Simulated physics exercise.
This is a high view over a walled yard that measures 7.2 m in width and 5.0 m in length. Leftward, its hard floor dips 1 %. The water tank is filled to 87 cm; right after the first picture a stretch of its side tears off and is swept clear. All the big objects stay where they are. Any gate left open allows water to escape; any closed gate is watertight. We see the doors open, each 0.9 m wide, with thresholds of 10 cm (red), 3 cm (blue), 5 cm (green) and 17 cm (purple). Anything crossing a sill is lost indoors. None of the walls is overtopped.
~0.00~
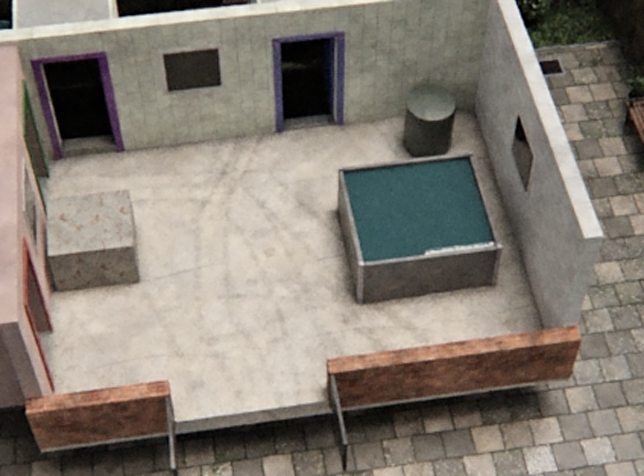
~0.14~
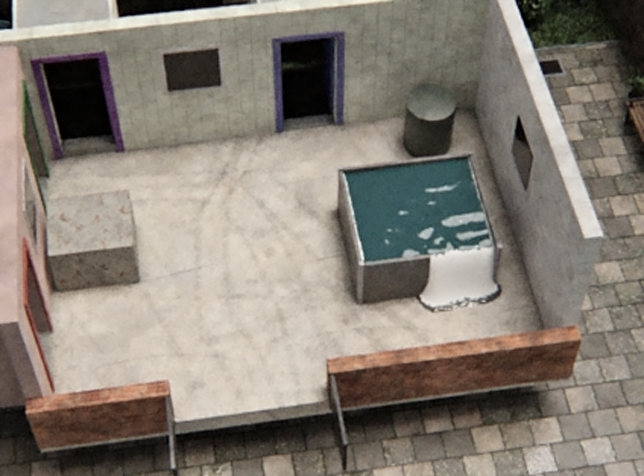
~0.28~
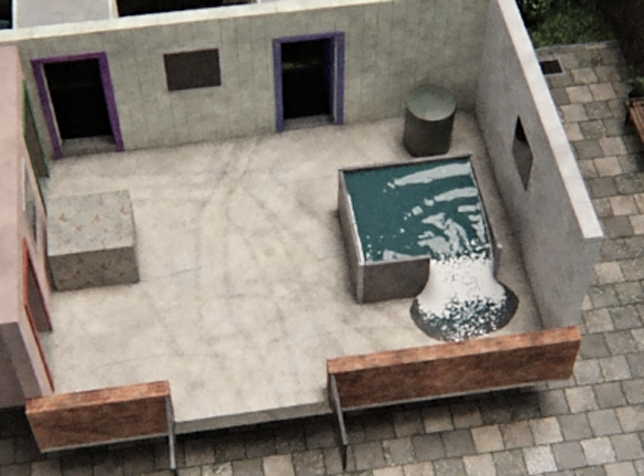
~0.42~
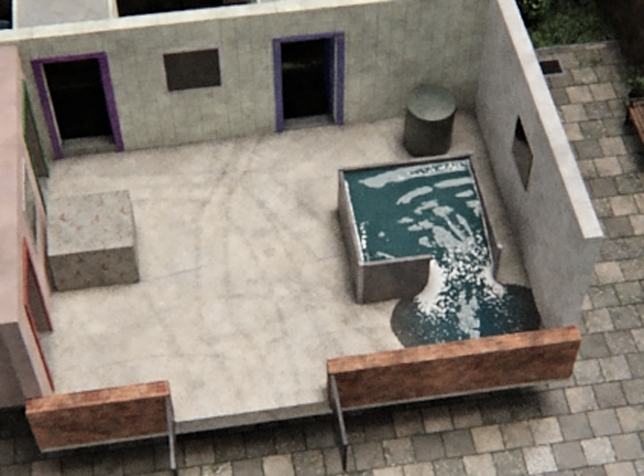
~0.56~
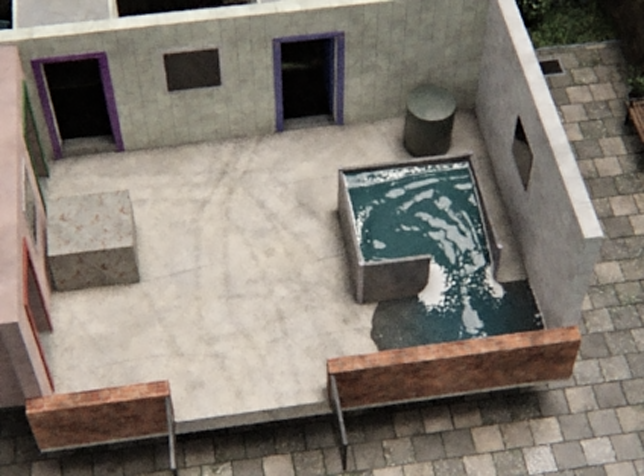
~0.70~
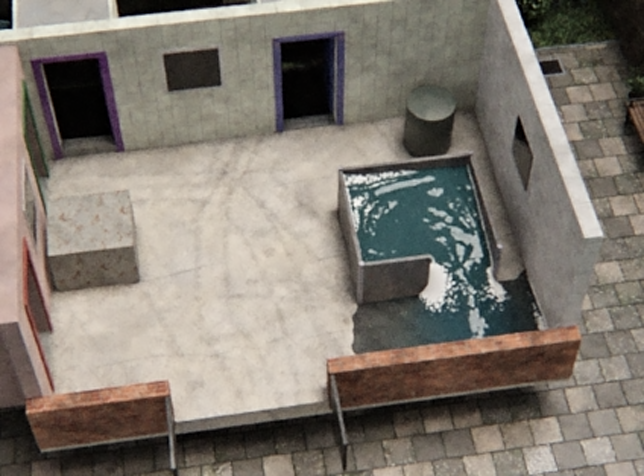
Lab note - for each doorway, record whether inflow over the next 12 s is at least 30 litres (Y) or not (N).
Outcome: Watch the red door: It will outstrip the limit, watch the blue door: It will not outstrip the limit, watch the green door: It will outstrip the limit, watch the purple door: It will not outstrip the limit.
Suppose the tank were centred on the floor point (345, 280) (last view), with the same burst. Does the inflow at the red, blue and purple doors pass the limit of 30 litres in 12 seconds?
Lab note: Vs limit, red door limit broken; blue door limit broken; purple door limit held.
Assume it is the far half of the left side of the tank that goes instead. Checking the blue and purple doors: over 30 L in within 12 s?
Measured against that limit, blue comes out short of it and purple comes out beyond it.
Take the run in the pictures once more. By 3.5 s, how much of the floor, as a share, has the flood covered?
Wet share: About 65 %.
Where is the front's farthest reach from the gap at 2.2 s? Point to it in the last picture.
I'd put it near pixel (118, 415) of the last picture.
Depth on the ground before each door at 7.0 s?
In centimetres - red: 16, blue: 2, green: 13, purple: 12.
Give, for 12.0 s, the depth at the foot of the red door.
11.5 cm.
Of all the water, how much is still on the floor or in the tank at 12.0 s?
That would be close to 80 per cent.
After 1.4 s water covers 15 % of the floor and is deepest (68 cm) near (539, 356); red door not reached, blue door not reached, green door not reached, purple door not reached.
After 2.2 s water covers 40 % of the floor and is deepest (50 cm) near (539, 356); red door not reached, blue door not reached, green door not reached, purple door not reached.
After 3.5 s water covers 65 % of the floor and is deepest (38 cm) near (474, 115); red door 20 cm at the sill, 19 L in, blue door not reached, green door not reached, purple door not reached.
After 7.0 s water covers 95 % of the floor and is deepest (18 cm) near (463, 149); red door 16 cm at the sill, 108 L in, blue door 2 cm at the sill, 0 L in, green door 13 cm at the sill, 16 L in, purple door 12 cm at the sill, 0 L in.
After 12.0 s water covers 95 % of the floor and is deepest (14 cm) near (48, 167); red door 12 cm at the sill, 141 L in, blue door 6 cm at the sill, 2 L in, green door 12 cm at the sill, 155 L in, purple door 12 cm at the sill, 0 L in.
